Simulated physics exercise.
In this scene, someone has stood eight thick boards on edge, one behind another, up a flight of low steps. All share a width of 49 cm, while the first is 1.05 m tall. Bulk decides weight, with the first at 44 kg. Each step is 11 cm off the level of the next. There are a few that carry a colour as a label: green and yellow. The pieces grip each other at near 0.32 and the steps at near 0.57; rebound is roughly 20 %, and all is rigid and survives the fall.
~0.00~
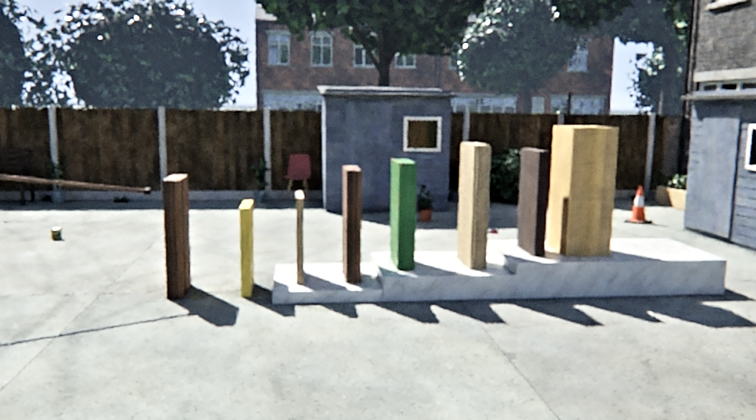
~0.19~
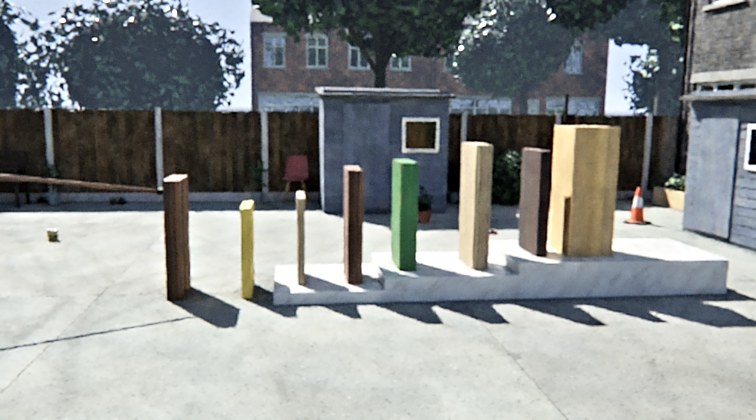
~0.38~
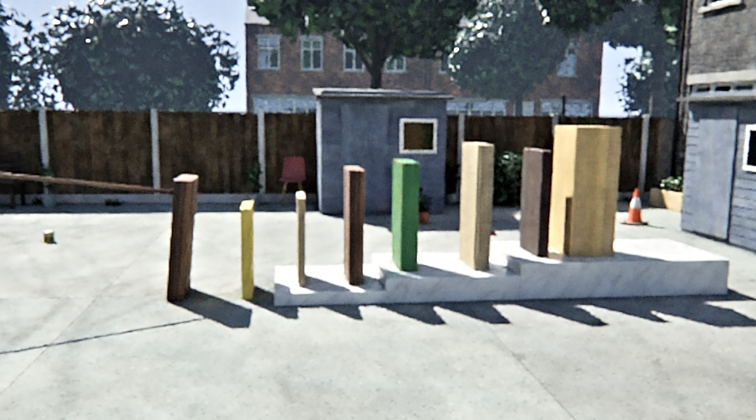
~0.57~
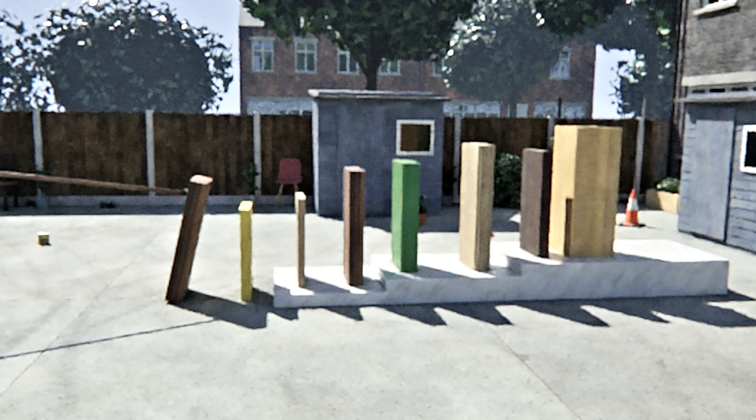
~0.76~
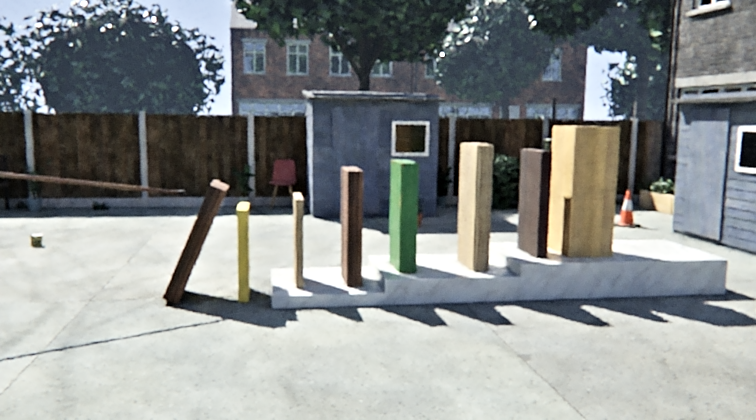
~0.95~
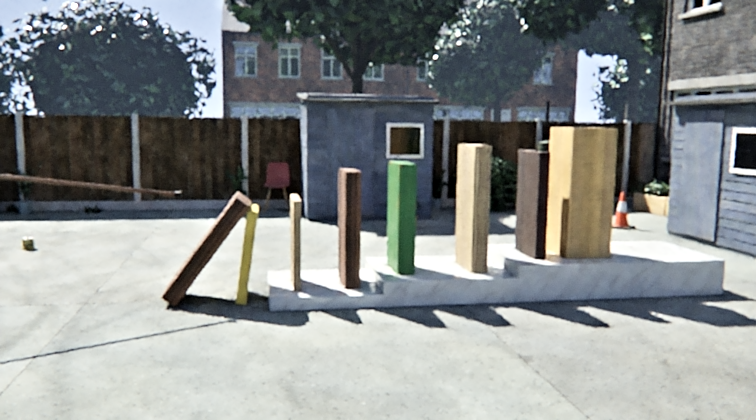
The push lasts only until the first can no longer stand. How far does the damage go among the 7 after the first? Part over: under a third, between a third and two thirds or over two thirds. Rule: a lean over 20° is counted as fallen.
Part over: Beyond two thirds.
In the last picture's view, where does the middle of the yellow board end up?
Near (285, 274).
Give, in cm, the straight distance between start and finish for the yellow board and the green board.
Well, the yellow finishes about 40 cm from where it began, while the green finishes about 60 cm from its start.
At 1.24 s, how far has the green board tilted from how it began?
Tilt from start: Approx. 0 degrees.
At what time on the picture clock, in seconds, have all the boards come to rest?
Close to 4.0 seconds.
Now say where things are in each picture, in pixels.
In the first frame (pixels give the middle of a visible side; the camera moves round a little), pole end (146, 192) 15 cm from the first board; yellow board (245, 253); green board (407, 218); none of the others has stirred.
The second frame shows pole end (159, 192) 36 mm from the first board; yellow board (246, 254).
The third frame shows pole end (172, 193) pushing; yellow board (246, 255); none of the others has stirred.
The fourth frame shows pole end (184, 193) pushing; yellow board (245, 256); none of the others has stirred.
The fifth frame shows pole end (181, 193) stopped; yellow board (243, 257); none of the others has stirred.
The sixth frame shows pole end (177, 195) stopped; yellow board (247, 258) 8° from how it stood; green board (407, 220); one has shifted.
After 1.24 s, 2 of the 7 other boards over; yellow board 49° from how it stood.
After 1.90 s, 4 of the 7 other boards over; yellow board 70° from how it stood; green board 40° from how it stood.
After 3.48 s, 7 of the 7 other boards over; yellow board 72° from how it stood; green board 70° from how it stood.
In the end (4.1 s), 7 of the 7 other boards over; yellow board 72° from how it stood; green board 72° from how it stood. That is 100 per cent. Not one is left standing. From the last view, middles, yellow board near (284, 274), green board near (455, 243).
